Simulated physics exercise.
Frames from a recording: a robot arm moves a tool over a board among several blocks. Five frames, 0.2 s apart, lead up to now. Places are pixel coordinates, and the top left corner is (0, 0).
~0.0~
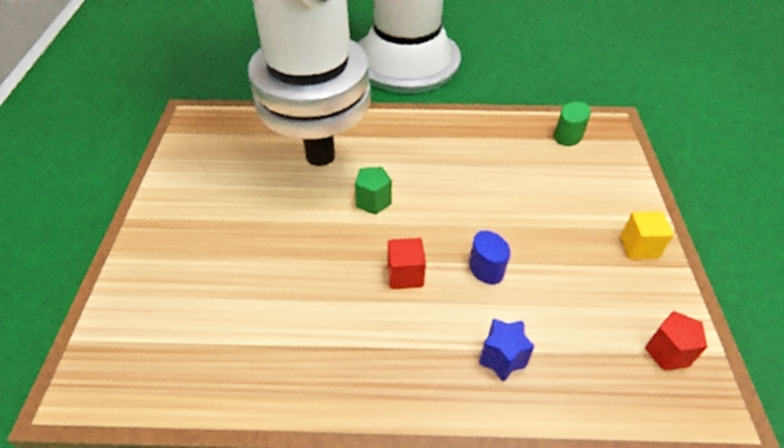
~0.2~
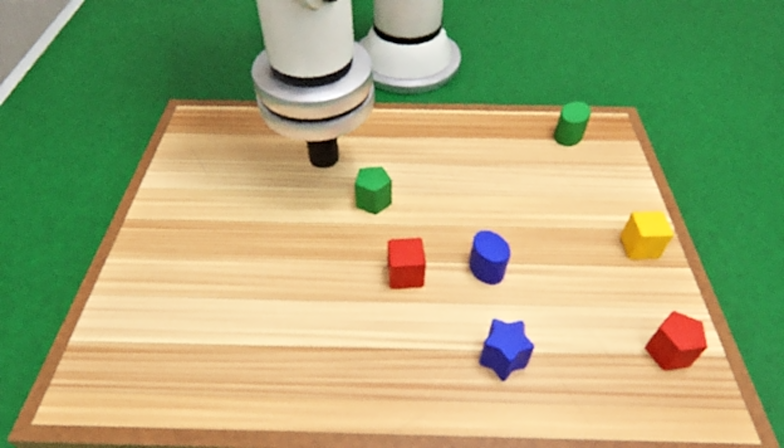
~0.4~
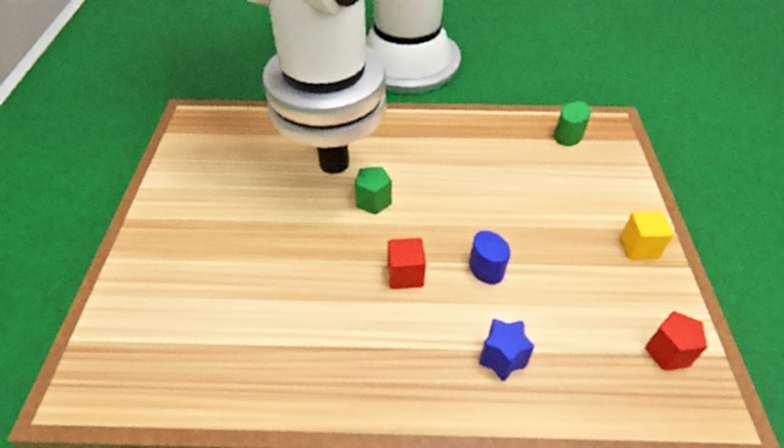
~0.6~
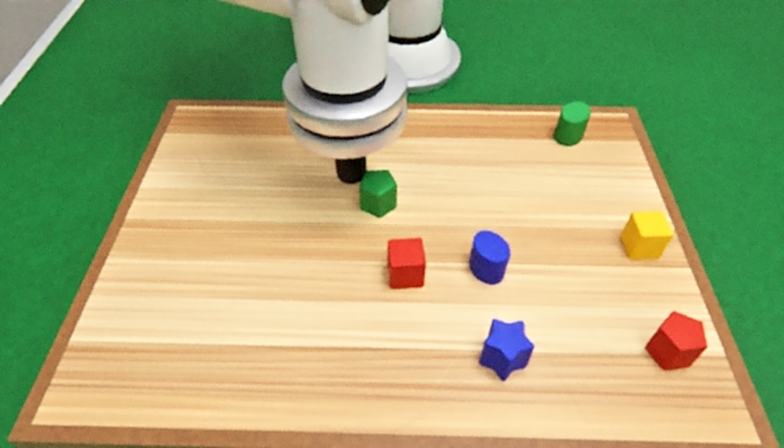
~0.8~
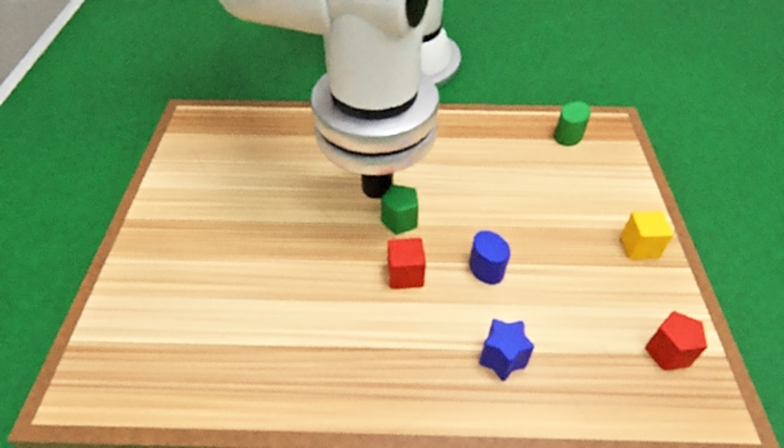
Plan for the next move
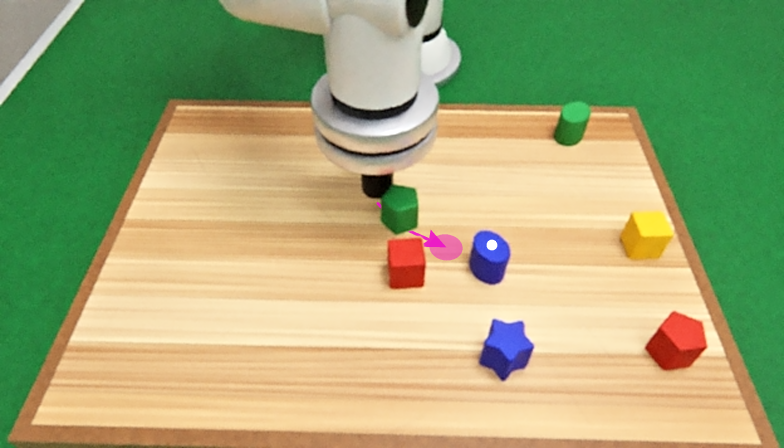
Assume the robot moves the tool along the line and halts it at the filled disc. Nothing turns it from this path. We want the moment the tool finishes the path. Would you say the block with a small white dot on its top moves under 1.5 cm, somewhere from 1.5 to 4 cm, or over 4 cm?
Result: 1.5-4 cm.
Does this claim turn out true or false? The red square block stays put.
My answer: True.
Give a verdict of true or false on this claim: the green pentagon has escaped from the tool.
This is false.
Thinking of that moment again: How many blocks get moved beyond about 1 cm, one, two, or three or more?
The number will come to 2.
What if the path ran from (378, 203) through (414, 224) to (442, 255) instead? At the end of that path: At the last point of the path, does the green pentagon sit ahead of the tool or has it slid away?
The tool keeps it before itself.
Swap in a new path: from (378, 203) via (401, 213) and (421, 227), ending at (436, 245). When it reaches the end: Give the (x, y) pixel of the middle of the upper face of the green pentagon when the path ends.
In the picture, it is at (454, 247).
Path on the board, from (378, 203) through (395, 221) and (419, 235) to (446, 247); the dot is on the blue oval.
The first path, step by step. Halfway along, tool at (407, 214); green pentagon at (434, 222).
At the end, tool at (448, 232); green pentagon at (473, 245), turned 25° clockwise; red square block in place; blue oval at (512, 255).
